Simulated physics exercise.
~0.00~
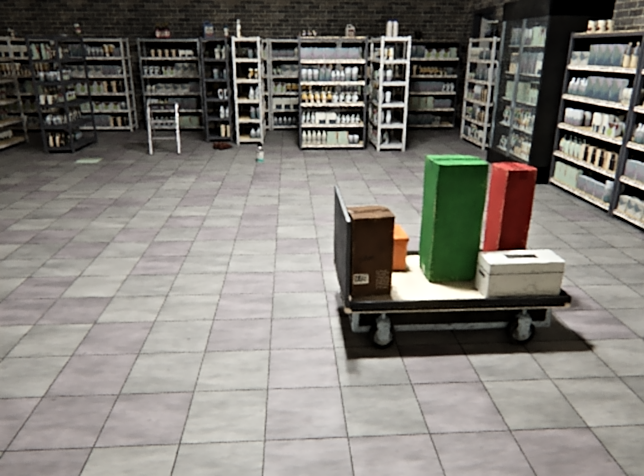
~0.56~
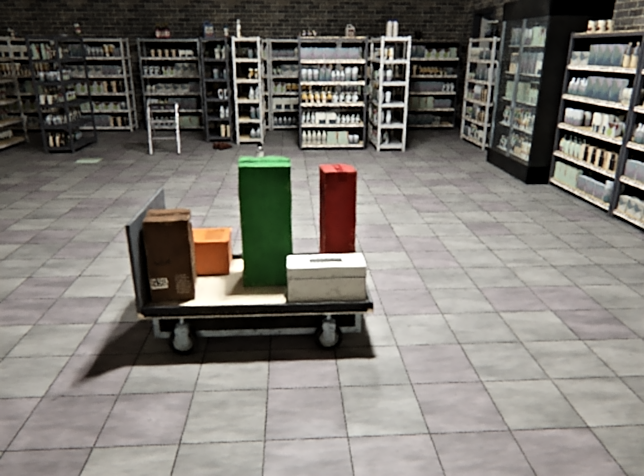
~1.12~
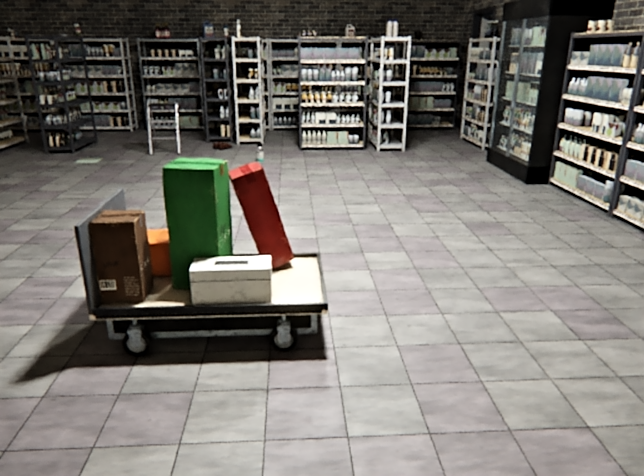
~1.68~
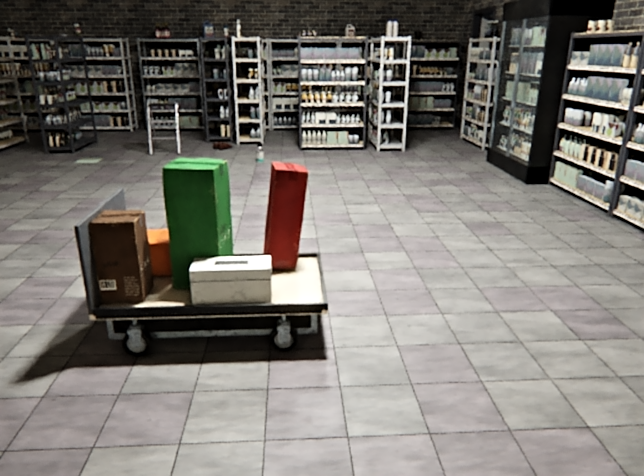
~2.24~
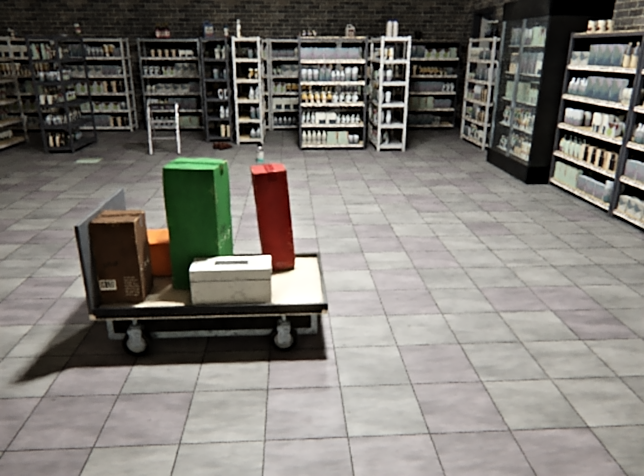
To begin with, a flat cart with a tall board at its left end stands on the tiled floor of a dim storeroom lined with shelves, carrying a brown box, an orange tote, a tall green box, a tall red box and a white toolbox. The cart rolls left across the floor with everything upright. As it comes to a stop farther left, the red box leans sharply to the left. It then rocks back upright, shifting slightly right, and settles a little to the left. At the end, the cart is still and all its cargo remains aboard, with the red box standing.
